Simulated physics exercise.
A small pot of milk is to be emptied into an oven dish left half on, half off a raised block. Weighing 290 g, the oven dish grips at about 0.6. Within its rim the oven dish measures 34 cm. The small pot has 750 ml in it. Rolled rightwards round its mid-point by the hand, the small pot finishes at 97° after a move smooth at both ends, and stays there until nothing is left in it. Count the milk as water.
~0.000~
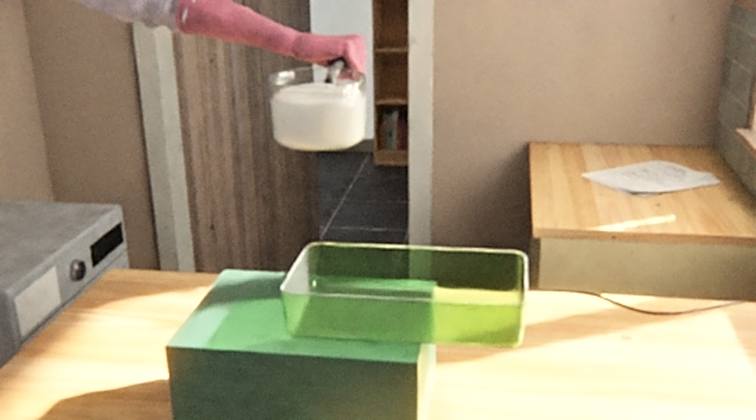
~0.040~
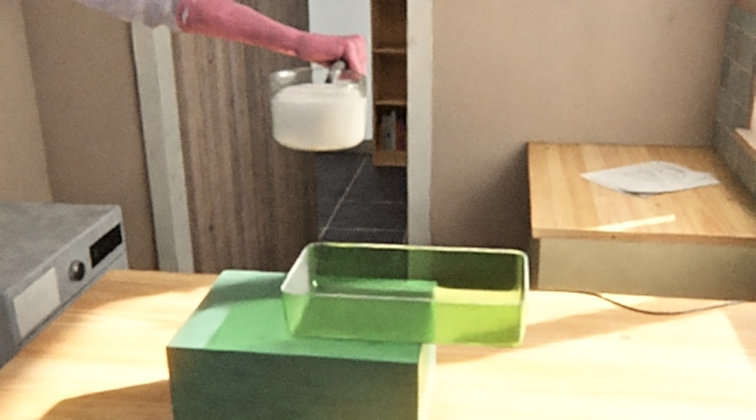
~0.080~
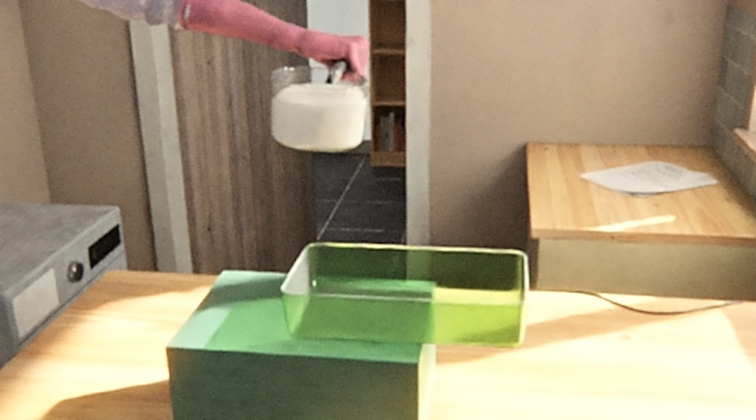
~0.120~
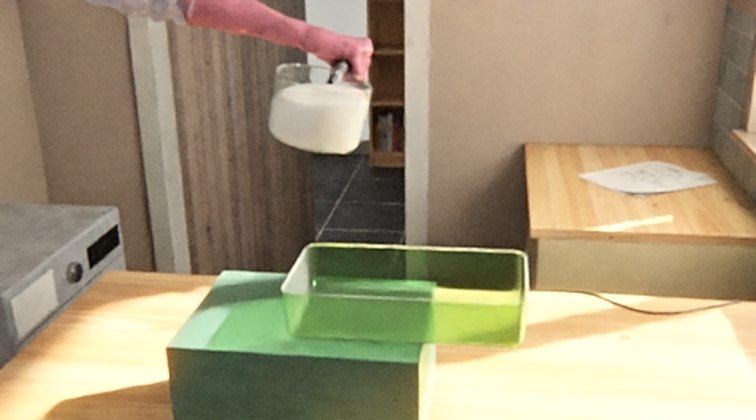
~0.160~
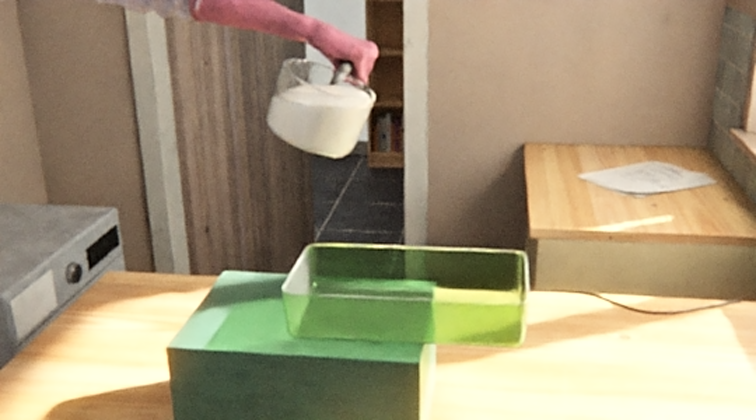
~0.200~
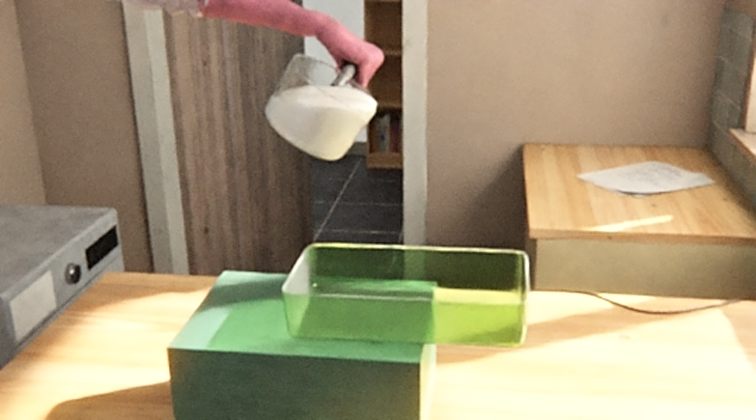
A pink-gloved hand tilting a clear pot of milk rightwards above a green glass dish resting partly on a green block.
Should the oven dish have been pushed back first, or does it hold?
In the end the oven dish tips off.
By 0.44 s the tilt is 94° and 44 per cent is still to pour; the oven dish lies level with 3 per cent in it.
By 0.62 s the tilt is 97° and 14 per cent is still to pour; the oven dish leans 8° with 55 per cent in it.
By 0.80 s the tilt is 97° and 4 per cent is still to pour; the oven dish leans 32° with 61 per cent in it.
By 1.00 s the tilt is 97° and 1 per cent is still to pour; the oven dish leans 69° with 53 per cent in it.
At rest the oven dish leans 67° with 0 per cent in it.
